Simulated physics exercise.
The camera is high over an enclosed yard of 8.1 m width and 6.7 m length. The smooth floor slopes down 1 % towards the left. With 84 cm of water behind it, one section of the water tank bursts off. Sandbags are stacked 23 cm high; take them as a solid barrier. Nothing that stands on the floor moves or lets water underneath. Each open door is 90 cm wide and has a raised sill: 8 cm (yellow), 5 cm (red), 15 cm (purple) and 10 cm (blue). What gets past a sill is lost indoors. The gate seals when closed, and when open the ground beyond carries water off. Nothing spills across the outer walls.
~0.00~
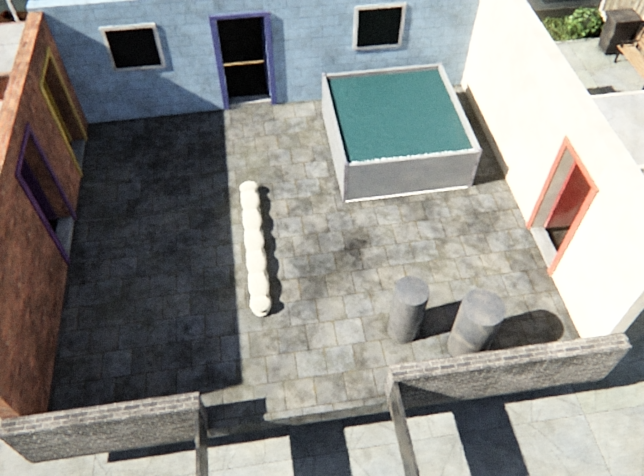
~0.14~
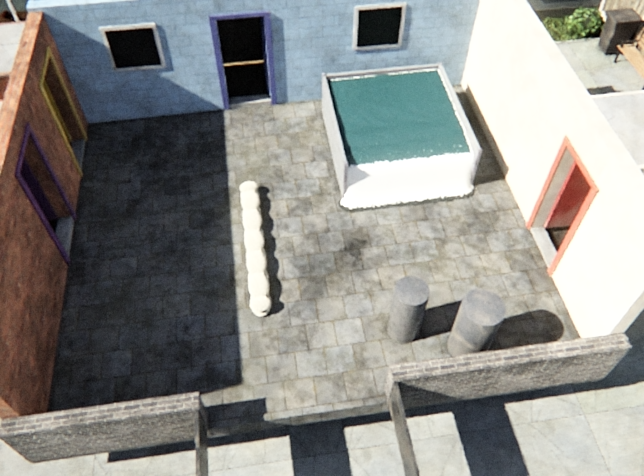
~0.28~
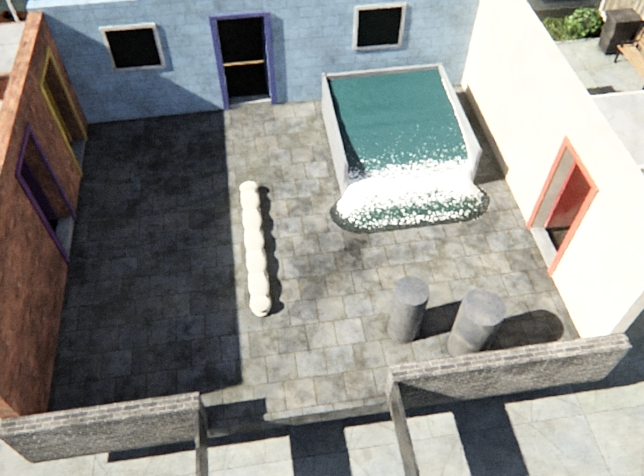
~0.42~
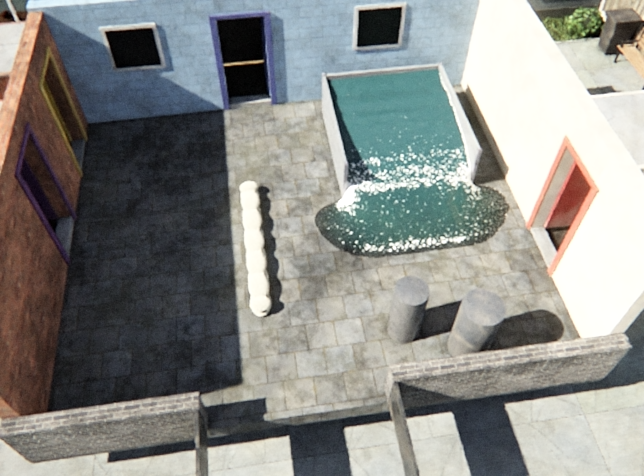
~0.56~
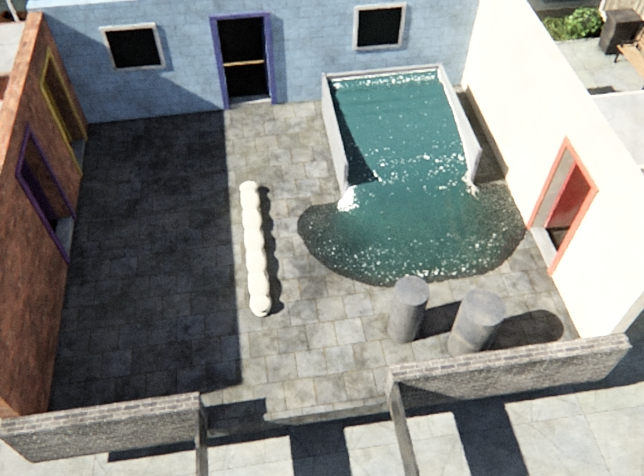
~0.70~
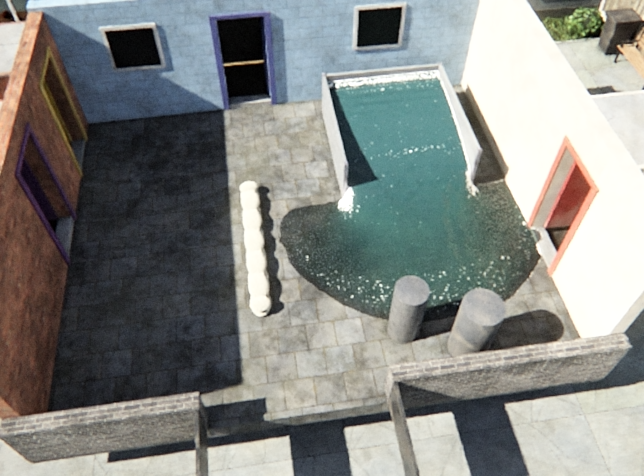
Walled yard seen from above, with one side of a water tank bursting and green water spreading across paving around two grey cylinders.
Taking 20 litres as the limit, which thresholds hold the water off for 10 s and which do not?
Door by door: At the yellow door it keeps below the limit; at the red door it passes the limit; at the purple door it does not reach the limit; at the blue door it does not reach the limit.
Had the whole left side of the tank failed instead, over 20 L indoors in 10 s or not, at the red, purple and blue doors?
Against that limit: Red below, purple over, blue past it.
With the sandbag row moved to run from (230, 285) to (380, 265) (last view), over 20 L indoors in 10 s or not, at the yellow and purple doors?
Against that limit: Yellow above, purple under.
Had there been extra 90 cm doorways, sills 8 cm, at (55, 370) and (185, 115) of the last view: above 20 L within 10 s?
In that order: Over, under.
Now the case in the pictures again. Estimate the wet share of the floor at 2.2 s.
Some 40 per cent of it.
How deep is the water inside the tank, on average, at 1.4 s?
About 46 cm.
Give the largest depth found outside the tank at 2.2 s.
Roughly 58 cm.
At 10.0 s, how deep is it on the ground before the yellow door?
Roughly 5.0 cm deep.
After 1.4 s water covers 35 % of the floor and is deepest (46 cm) near (441, 334); yellow door not reached, red door 15 cm at the sill, 9 L in, purple door not reached, blue door not reached.
After 2.2 s water covers 40 % of the floor and is deepest (58 cm) near (580, 358); yellow door not reached, red door 14 cm at the sill, 48 L in, purple door not reached, blue door not reached.
After 3.5 s water covers 40 % of the floor and is deepest (37 cm) near (580, 358); yellow door not reached, red door 25 cm at the sill, 135 L in, purple door not reached, blue door not reached.
After 6.0 s water covers 60 % of the floor and is deepest (30 cm) near (455, 86); yellow door not reached, red door 12 cm at the sill, 305 L in, purple door 6 cm at the sill, 0 L in, blue door not reached.
After 10.0 s water covers 95 % of the floor and is deepest (15 cm) near (141, 119); yellow door 5 cm at the sill, 0 L in, red door 3 cm at the sill, 326 L in, purple door 4 cm at the sill, 0 L in, blue door 7 cm at the sill, 1 L in.
